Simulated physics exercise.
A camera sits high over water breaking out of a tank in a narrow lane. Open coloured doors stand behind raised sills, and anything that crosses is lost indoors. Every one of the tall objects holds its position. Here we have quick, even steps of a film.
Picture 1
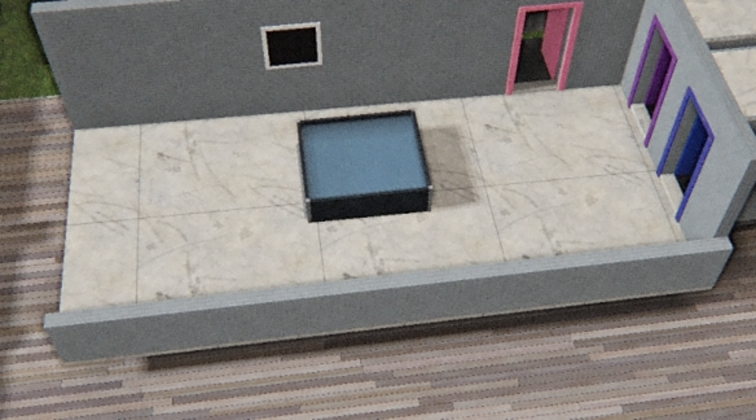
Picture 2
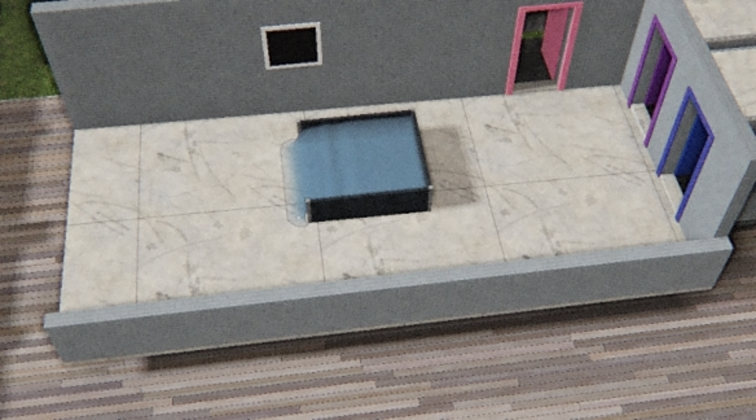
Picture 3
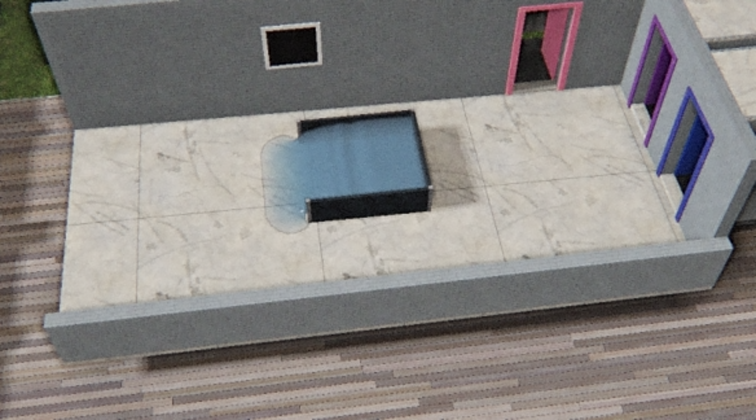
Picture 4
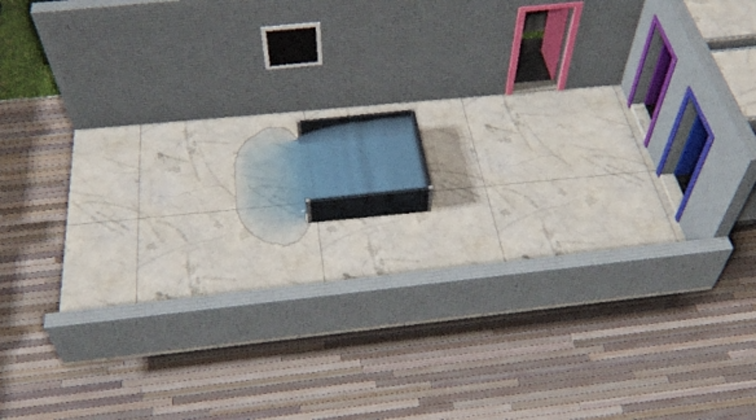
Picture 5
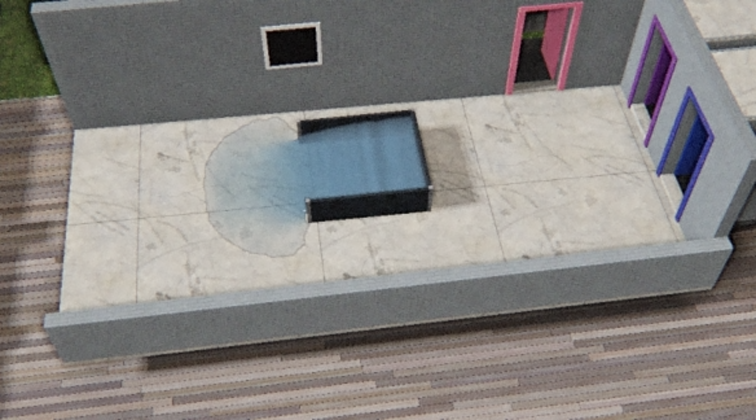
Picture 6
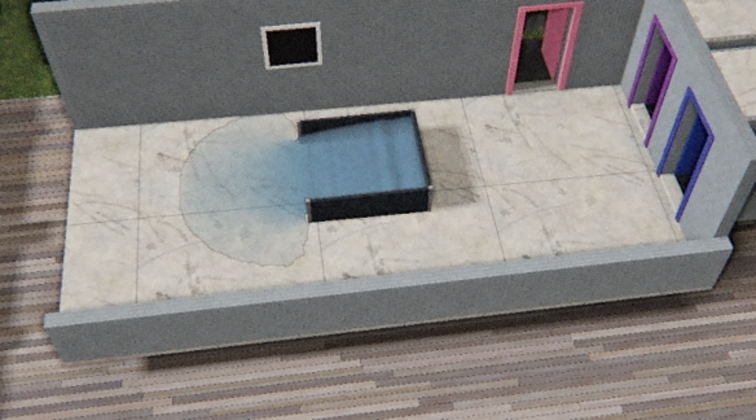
Water in a dark open tank pours out the left side and spreads across the pale floor.
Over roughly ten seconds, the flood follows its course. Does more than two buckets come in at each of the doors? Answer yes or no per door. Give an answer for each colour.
The pink door no, the purple door no, the blue door no.
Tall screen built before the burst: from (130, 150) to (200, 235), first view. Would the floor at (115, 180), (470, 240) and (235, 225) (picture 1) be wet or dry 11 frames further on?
Untouched, untouched, soaked.
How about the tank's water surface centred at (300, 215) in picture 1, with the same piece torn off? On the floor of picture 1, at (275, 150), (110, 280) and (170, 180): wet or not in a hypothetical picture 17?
One after the other: Dry, awash, covered.
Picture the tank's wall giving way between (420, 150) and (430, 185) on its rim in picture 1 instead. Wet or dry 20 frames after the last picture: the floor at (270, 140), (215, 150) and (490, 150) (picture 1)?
Point by point: Unwetted; unwetted; soaked.
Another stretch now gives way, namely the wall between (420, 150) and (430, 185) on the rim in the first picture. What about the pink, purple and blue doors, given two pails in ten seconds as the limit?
Well, the pink door overshoots, the purple door overshoots, and the blue door overshoots.
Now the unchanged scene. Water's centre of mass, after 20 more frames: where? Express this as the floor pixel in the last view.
Around pixel (253, 191) of the last picture.
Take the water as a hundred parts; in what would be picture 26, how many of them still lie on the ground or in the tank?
Roughly 74 per cent.
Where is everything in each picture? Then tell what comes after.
In the first picture, still water in the open tank at (363, 157).
In the second picture, the front is at (289, 144), out from the gap at (306, 175).
In the third picture, water pours out at (306, 176) and has run to (272, 143).
In the fourth picture, water pours out at (306, 177) and has run to (255, 140).
In the fifth picture, the front is at (213, 161), out from the gap at (306, 177).
In the sixth picture, the front is at (190, 221), out from the gap at (306, 177).
A moment on, water covers 30 % of the floor; the pink door not reached, the purple door not reached, the blue door not reached.
Next, water covers 35 % of the floor; the pink door not reached, the purple door not reached, the blue door not reached.
Then, water covers 40 % of the floor; the pink door not reached, the purple door not reached, the blue door not reached.
Later, water covers 45 % of the floor; the pink door not reached, the purple door not reached, the blue door not reached.
In the end, water covers 50 % of the floor; the pink door not reached, the purple door not reached, the blue door not reached.
